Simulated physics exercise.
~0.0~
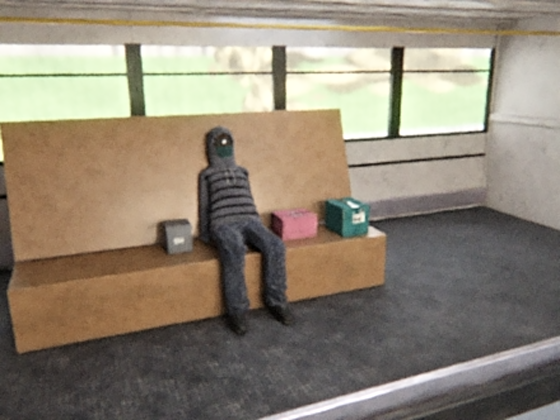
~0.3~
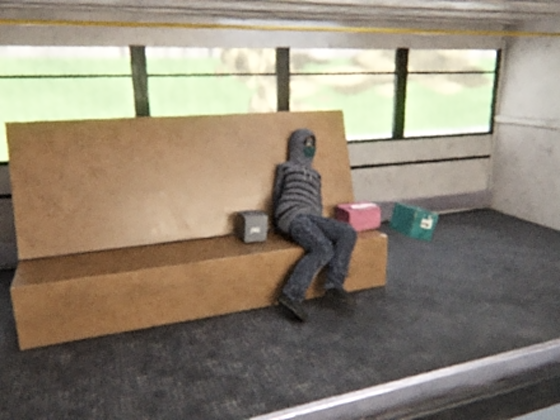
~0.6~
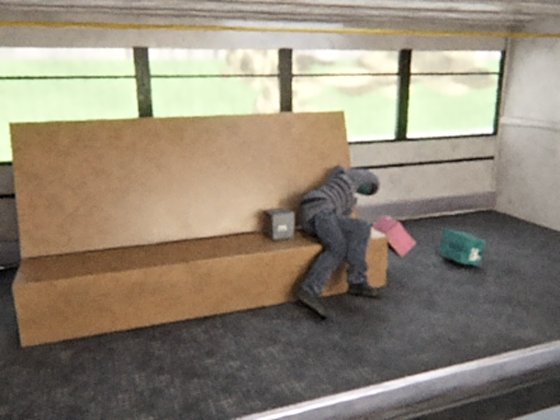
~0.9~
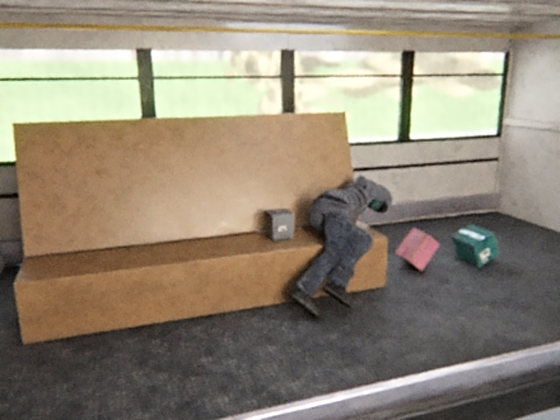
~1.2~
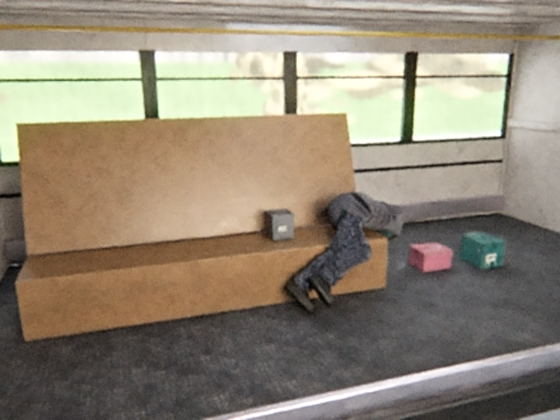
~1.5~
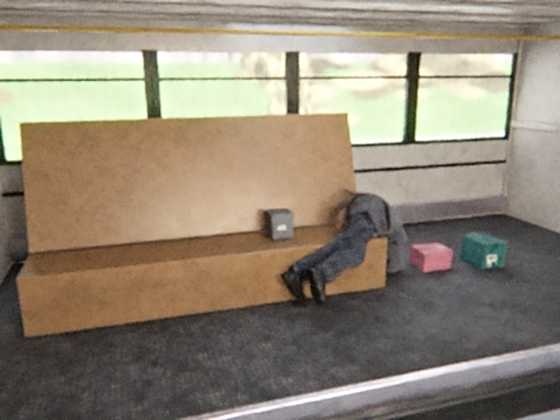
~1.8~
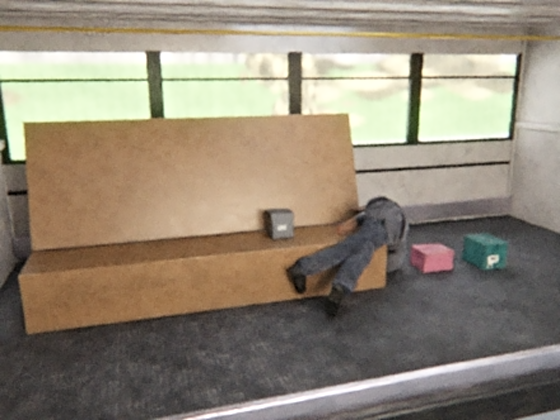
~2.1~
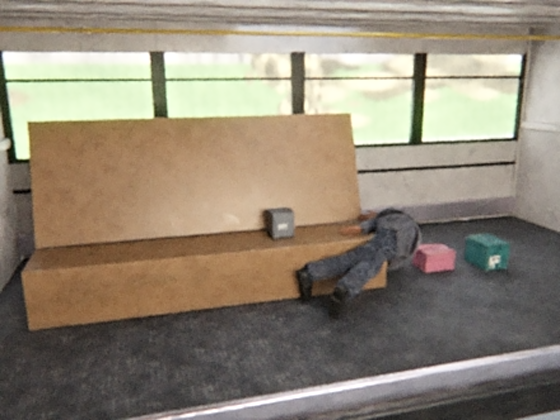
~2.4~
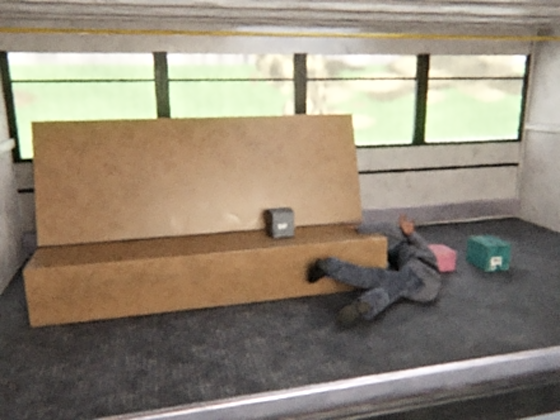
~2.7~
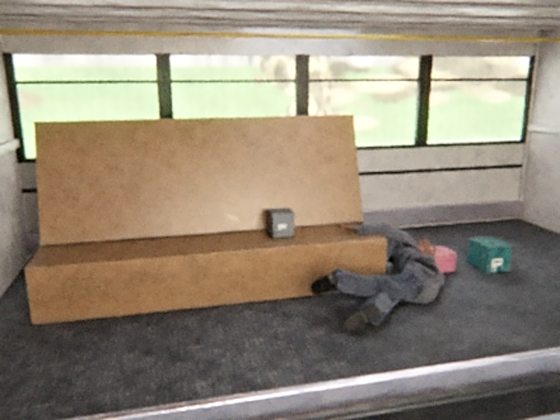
Hooded figure sliding right along a brown bench, toppling off its end behind tumbling pink and green boxes, grey box staying on.
